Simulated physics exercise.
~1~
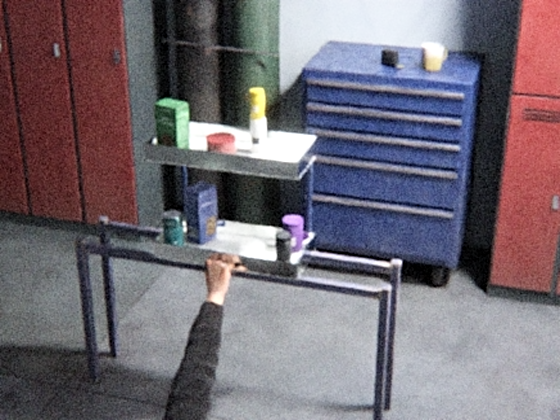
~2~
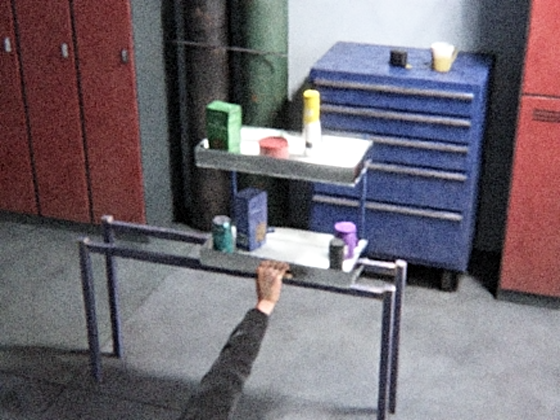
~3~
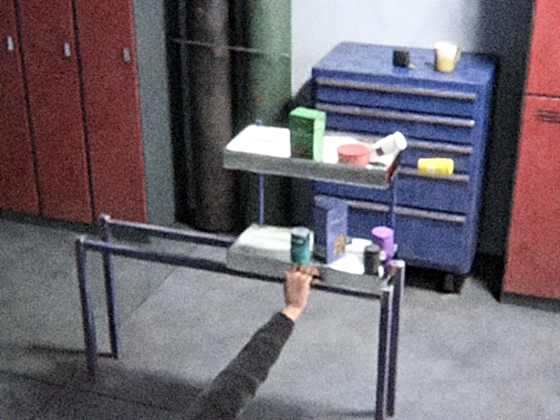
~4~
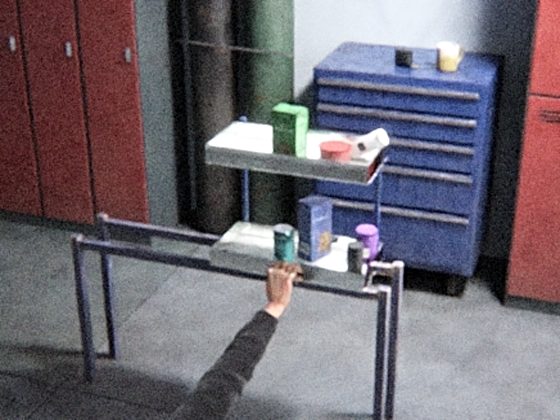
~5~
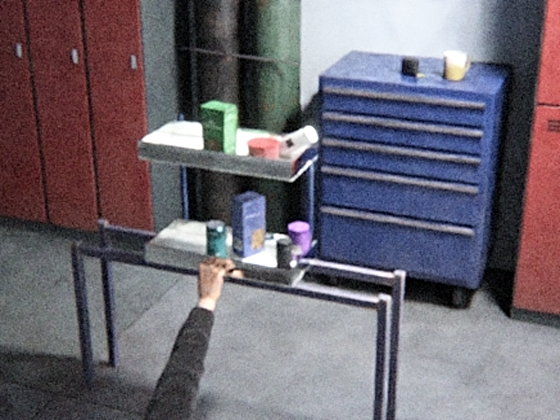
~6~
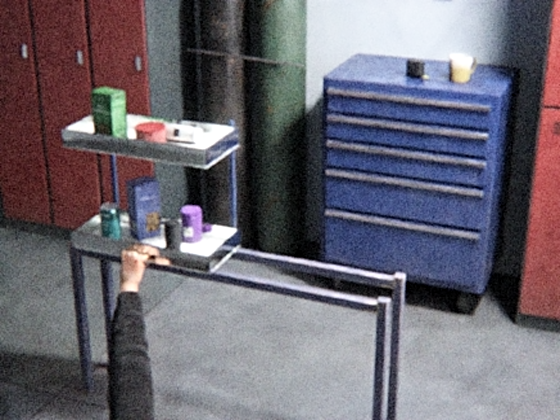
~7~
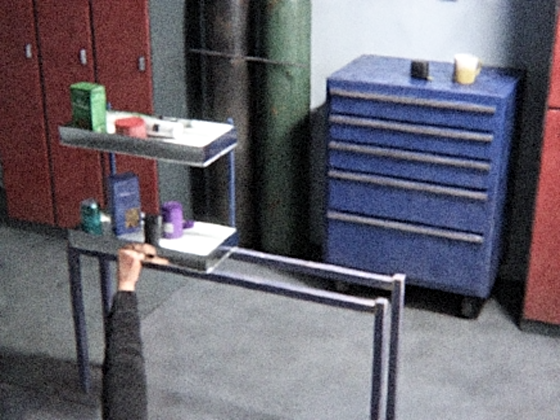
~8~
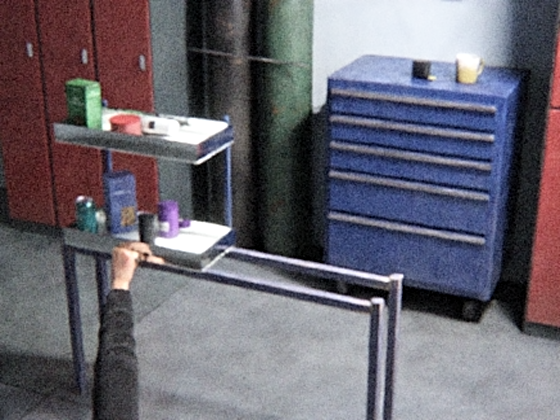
A hand slides a two-tier shelf right, toppling a yellow-topped shaker off it, then shoves it left, most items still upright.
